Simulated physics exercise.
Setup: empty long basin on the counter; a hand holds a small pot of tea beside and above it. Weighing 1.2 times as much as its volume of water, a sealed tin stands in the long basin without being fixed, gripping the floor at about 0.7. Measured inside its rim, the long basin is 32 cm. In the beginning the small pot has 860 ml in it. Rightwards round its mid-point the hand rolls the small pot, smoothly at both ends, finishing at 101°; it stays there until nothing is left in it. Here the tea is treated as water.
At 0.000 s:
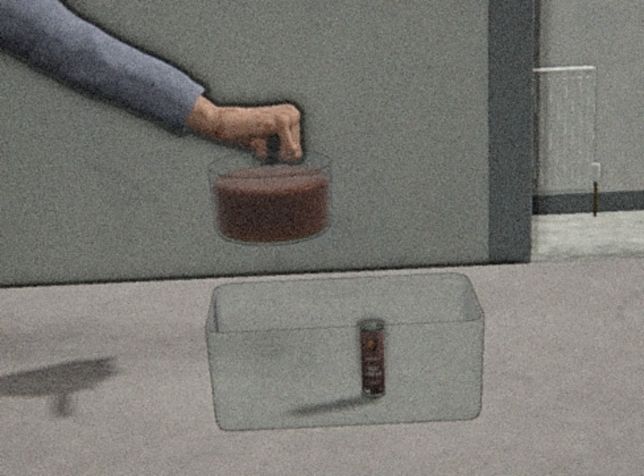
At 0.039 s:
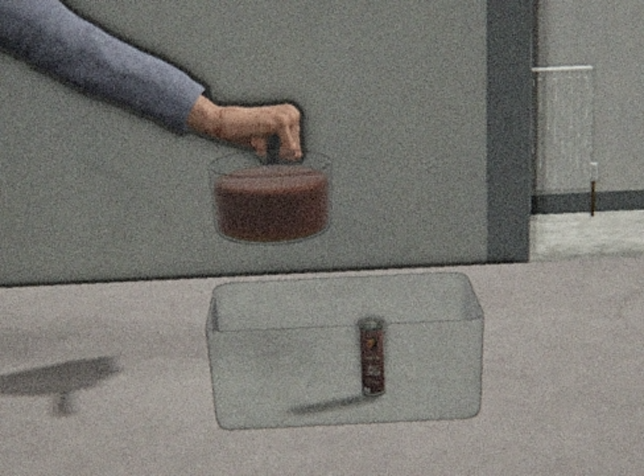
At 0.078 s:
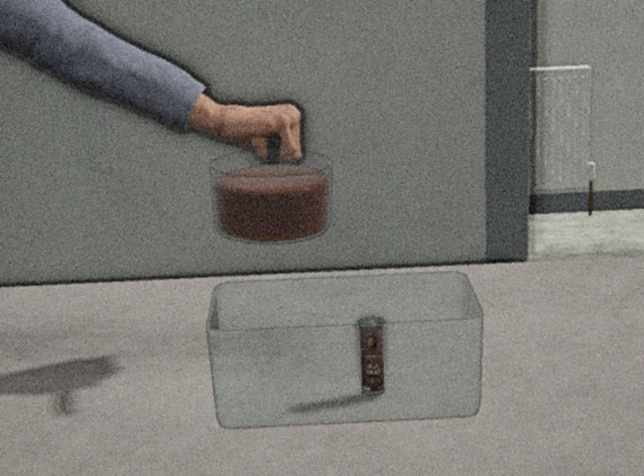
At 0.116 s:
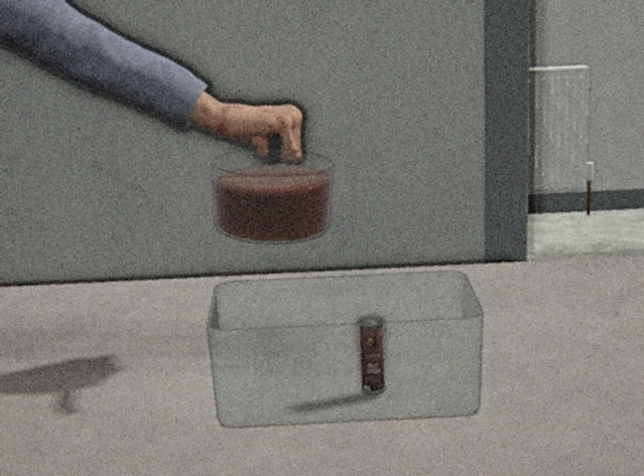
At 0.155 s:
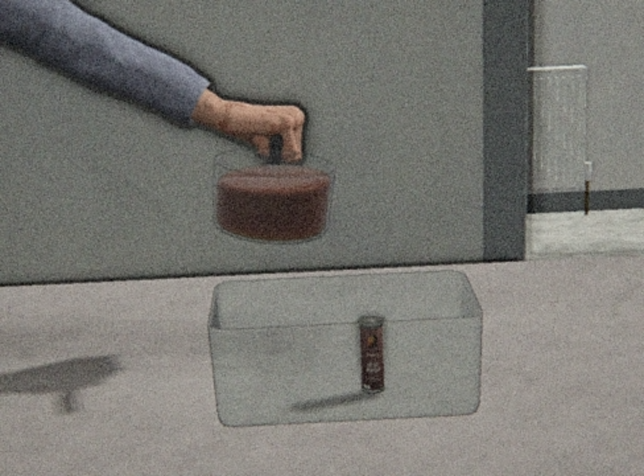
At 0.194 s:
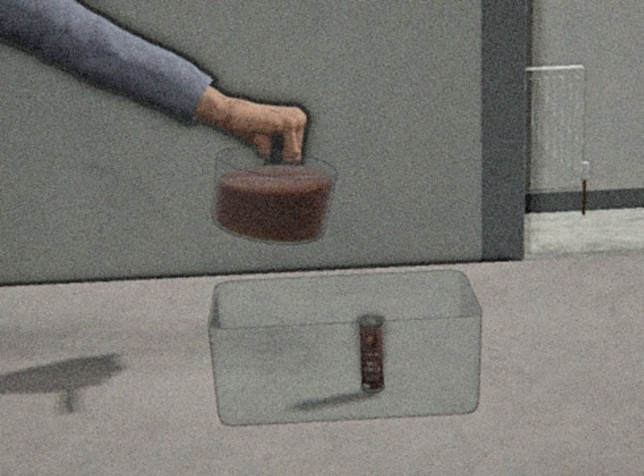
A hand in a blue-grey sleeve held a small clear pot of reddish-brown tea above a long, see-through basin with a dark tin standing by it, then slowly tilted the pot slightly rightwards.
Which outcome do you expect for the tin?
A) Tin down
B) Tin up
Tin up (B).
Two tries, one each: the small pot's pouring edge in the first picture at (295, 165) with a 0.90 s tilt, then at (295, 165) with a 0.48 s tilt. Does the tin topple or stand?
Trial 1 - tin tips; trial 2 - tin tips.
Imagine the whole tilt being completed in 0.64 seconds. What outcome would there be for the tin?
With that tilt, the tin stays on its base.
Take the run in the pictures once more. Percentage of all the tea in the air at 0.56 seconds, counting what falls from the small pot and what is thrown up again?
Near 30 per cent at that moment.
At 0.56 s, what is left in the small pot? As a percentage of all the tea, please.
I'd put it near 64 percent.
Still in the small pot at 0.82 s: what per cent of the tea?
I'd say some 14 per cent remains.
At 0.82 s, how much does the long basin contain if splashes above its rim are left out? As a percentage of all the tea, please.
I'd say roughly 74 in a hundred of it.
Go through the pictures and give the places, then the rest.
It leans 0°; its right rim is at (331, 162); the tea meets the walls at (213, 181) and (329, 175); the long basin's rim runs from (211, 309) to (475, 297); the tin's top is at (372, 328), in the first picture.
It leans 0°; its right rim is at (331, 162); the tea meets the walls at (213, 180) and (329, 175), in the second picture.
It leans 2°; its right rim is at (332, 163); the tea meets the walls at (214, 179) and (329, 175), in the third picture.
It leans 4°; its right rim is at (333, 166); the tea meets the walls at (215, 179) and (330, 176), in the fourth picture.
It leans 7°; its right rim is at (335, 169); the tea meets the walls at (216, 180) and (331, 176), in the fifth picture.
It leans 11°; its right rim is at (336, 173); the tea meets the walls at (217, 181) and (333, 176), in the sixth picture.
After 0.56 s the tilt is 69° and 64 per cent is still to pour; the tin stands where it began.
After 0.82 s the tilt is 99° and 14 per cent is still to pour; the tin stands where it began.
After 1.10 s the tilt is 101° and 2 per cent is still to pour; the tin stands where it began.
After 1.40 s the tilt is 101° and 0 per cent is still to pour; the tin stands where it began.
In the end the tin stands where it began.
